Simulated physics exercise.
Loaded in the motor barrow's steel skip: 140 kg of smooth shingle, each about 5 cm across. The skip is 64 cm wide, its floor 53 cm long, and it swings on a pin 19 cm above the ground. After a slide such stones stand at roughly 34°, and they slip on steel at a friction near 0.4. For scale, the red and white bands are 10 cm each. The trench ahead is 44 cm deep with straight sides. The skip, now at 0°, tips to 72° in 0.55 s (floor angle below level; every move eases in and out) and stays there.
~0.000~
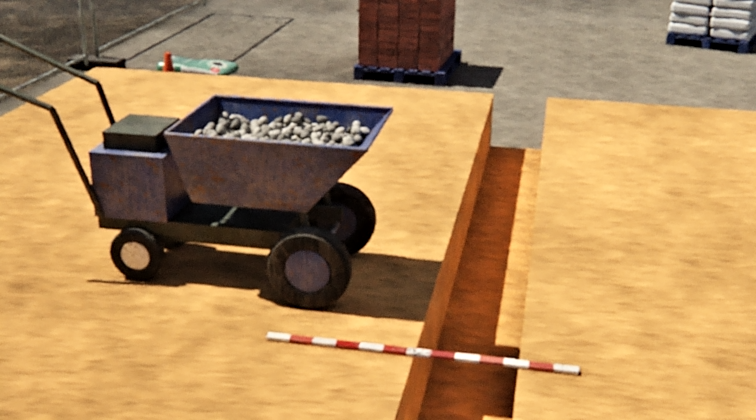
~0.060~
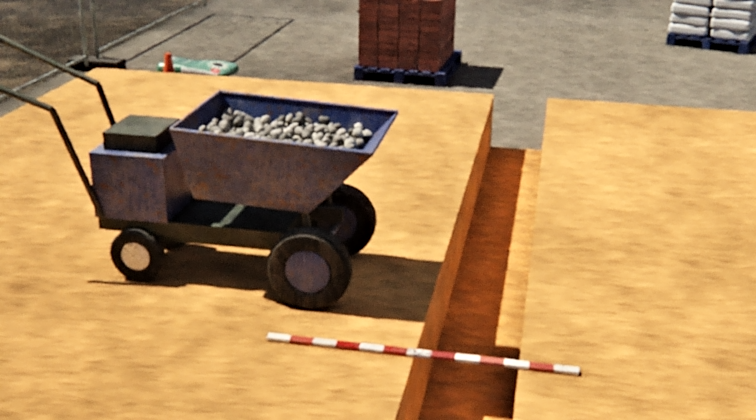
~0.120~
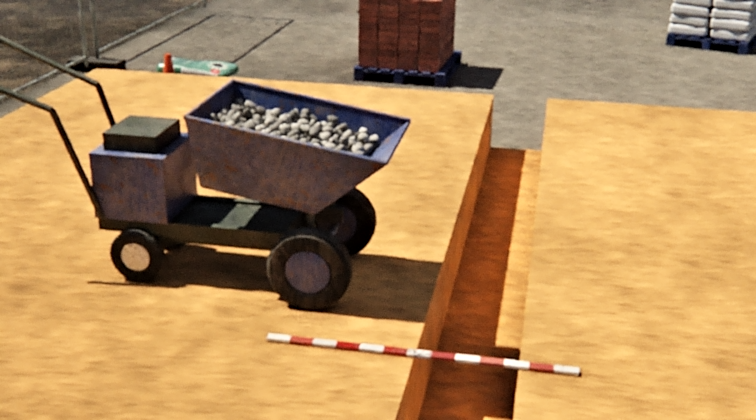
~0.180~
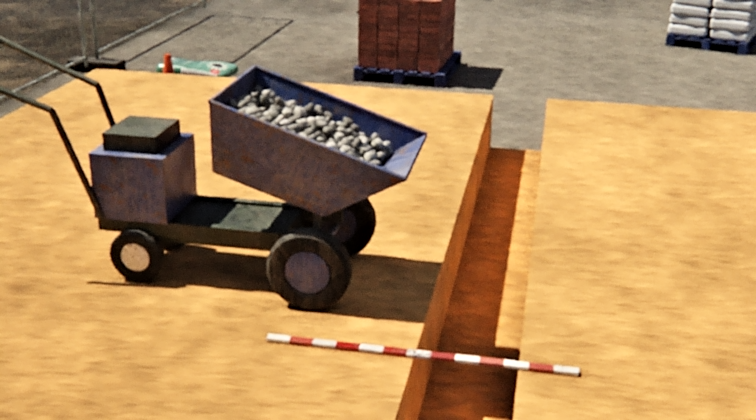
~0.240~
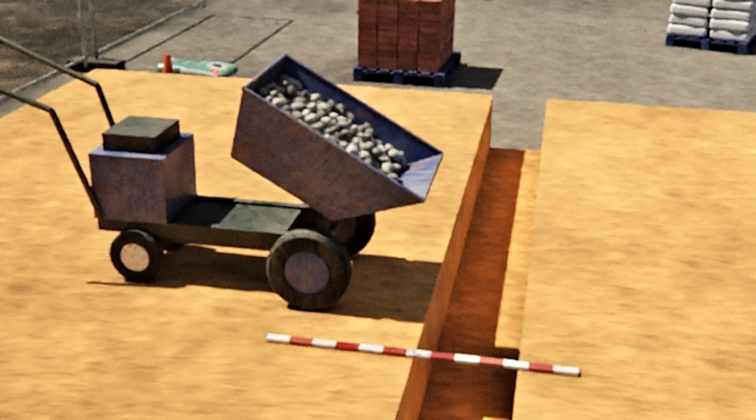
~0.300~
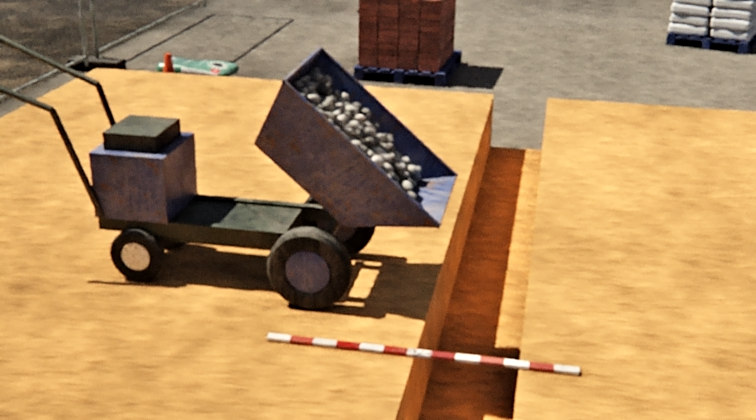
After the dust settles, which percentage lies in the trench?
Close to 70 in a hundred.
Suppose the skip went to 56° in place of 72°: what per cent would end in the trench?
Then about 55 per cent.
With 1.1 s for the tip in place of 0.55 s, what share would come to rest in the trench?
It would be near 90 per cent.
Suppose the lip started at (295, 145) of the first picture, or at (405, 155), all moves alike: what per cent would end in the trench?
First some 80, then 30 per cent.
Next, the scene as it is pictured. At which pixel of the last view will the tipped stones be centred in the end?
Their middle is at about (503, 362).
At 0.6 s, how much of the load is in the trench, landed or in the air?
Some 30 per cent.
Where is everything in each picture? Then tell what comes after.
Lip at (367, 150), floor tilted 0°, highest stones at (263, 125), in the first picture.
The skip is at 2°, its lip at (373, 154); the top of the load is at (256, 123); the stones move at 0.5 m/s on average, in the second picture.
Lip at (387, 164), floor tilted 9°, highest stones at (239, 112); the stones move at 1.1 m/s on average, in the third picture.
Lip at (406, 180), floor tilted 18°, highest stones at (254, 98); the stones move at 1.5 m/s on average, in the fourth picture.
Lip at (424, 201), floor tilted 29°, highest stones at (281, 88); the stones move at 1.7 m/s on average, in the fifth picture.
Lip at (440, 227), floor tilted 41°, highest stones at (312, 81); the stones move at 1.8 m/s on average, in the sixth picture.
After 0.4 s the floor is at 60°; 100 % in the skip; the foremost stones are at (441, 234).
After 0.6 s the floor is at 72°; 67 % in the skip, 32 % in the trench, 1 % past the trench; the foremost stones are at (535, 286).
After 1.0 s the floor is at 72°; 7 % in the skip, 62 % in the trench, 30 % past the trench; the foremost stones are past the picture's edge.
After 3.0 s the floor is at 72°; 0 % in the skip, 70 % in the trench, 30 % past the trench; the foremost stones are past the picture's edge.
